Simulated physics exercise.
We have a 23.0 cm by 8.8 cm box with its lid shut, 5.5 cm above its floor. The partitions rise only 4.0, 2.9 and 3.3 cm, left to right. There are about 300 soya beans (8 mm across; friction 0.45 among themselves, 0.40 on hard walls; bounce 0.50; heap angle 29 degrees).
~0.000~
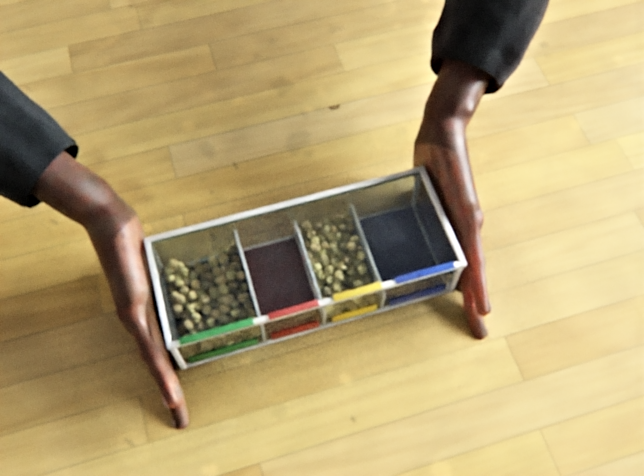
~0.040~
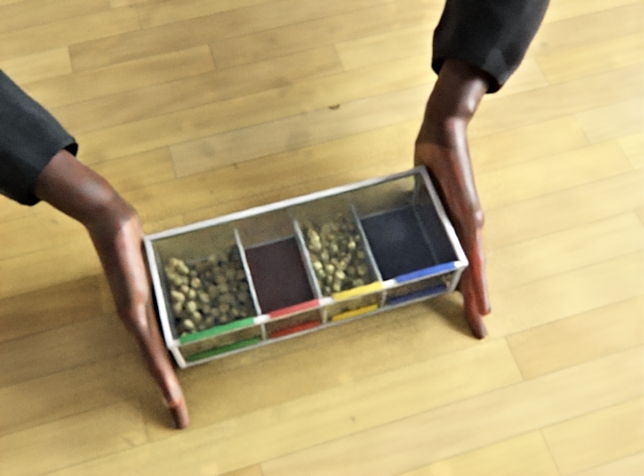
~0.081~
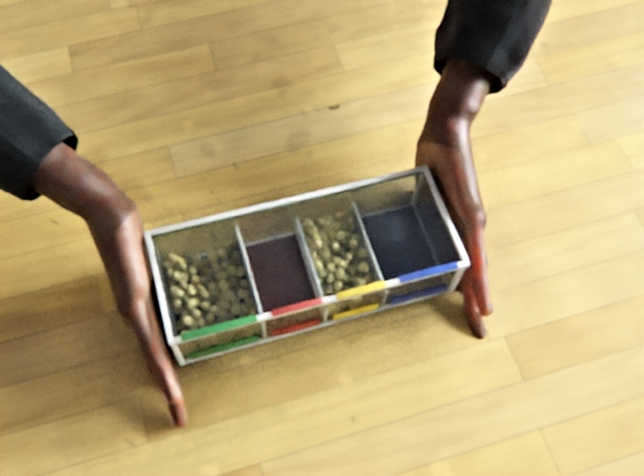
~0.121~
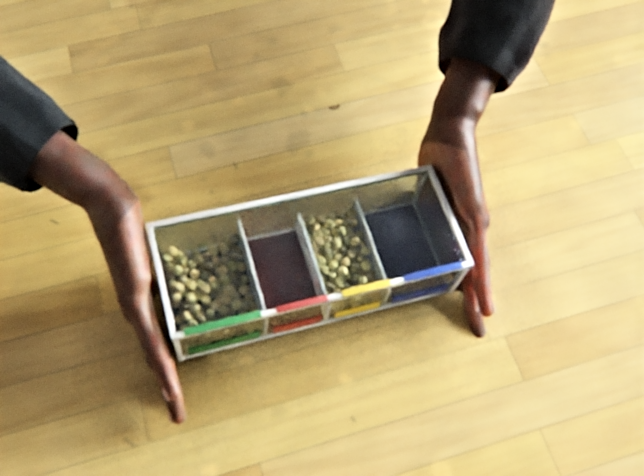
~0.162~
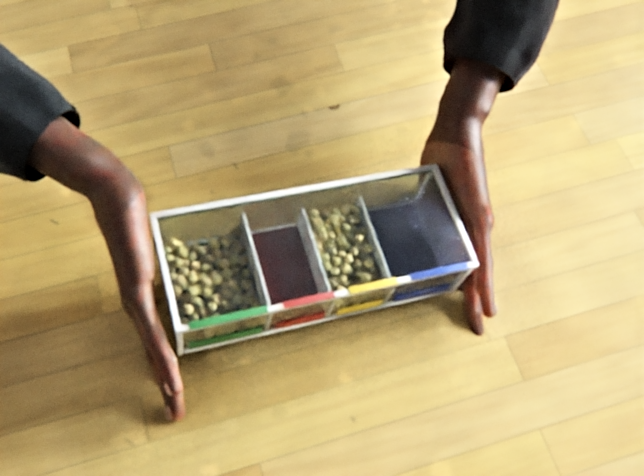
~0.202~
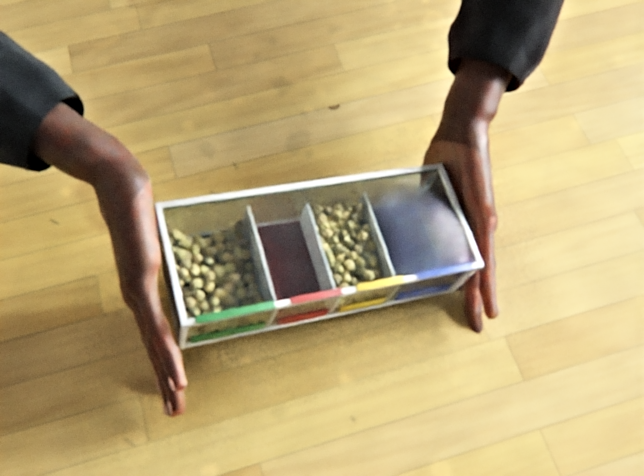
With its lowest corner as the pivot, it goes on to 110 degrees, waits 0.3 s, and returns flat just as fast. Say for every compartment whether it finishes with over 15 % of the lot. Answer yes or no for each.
Red compartment: No, blue compartment: Yes, green compartment: Yes, yellow compartment: No.
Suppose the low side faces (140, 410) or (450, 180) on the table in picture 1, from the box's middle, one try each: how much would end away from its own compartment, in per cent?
First try: About 50 percent; second try: About 55 percent.
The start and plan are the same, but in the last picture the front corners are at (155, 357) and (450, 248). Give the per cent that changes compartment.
In that case about 50 percent.
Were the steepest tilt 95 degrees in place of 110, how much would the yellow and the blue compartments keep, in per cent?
In per cent, yellow gets 15, blue gets 50.
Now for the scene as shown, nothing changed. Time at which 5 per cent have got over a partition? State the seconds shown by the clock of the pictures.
Roughly at the 1.05 s mark.
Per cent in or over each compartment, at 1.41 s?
Red = 0, blue = 40, green = 40, yellow = 20 (per cent).
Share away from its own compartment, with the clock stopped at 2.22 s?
Close to 55 in a hundred.
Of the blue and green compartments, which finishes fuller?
That would be the blue compartment.
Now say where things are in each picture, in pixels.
The first picture shows box tilt 0 degrees, front corners at (172, 343) and (459, 262); green 50 %, yellow 50 %.
The second picture shows box tilt 1 degrees, front corners at (172, 342) and (460, 262).
The third picture shows box tilt 3 degrees, front corners at (173, 339) and (463, 262).
The fourth picture shows box tilt 6 degrees, front corners at (176, 333) and (467, 263), lowest corner right front.
The fifth picture shows box tilt 10 degrees, front corners at (180, 327) and (472, 263), lowest corner right front.
The sixth picture shows box tilt 13 degrees, front corners at (187, 321) and (476, 263), lowest corner right front; green 50 %, yellow 50 %. Its pace works out near 95 degrees a second.
Then, at 1.41 s, tilt 110 degrees; blue 40 %, green 40 %, yellow 20 %.
After 2.22 s, tilt 58 degrees; blue 55 %, green 35 %, yellow 10 %.
Then, at 3.05 s, tilt 0 degrees; blue 55 %, green 35 %, yellow 10 %.
In the end, at 3.5 s, red 0 %, blue 55 %, green 35 %, yellow 10 %.
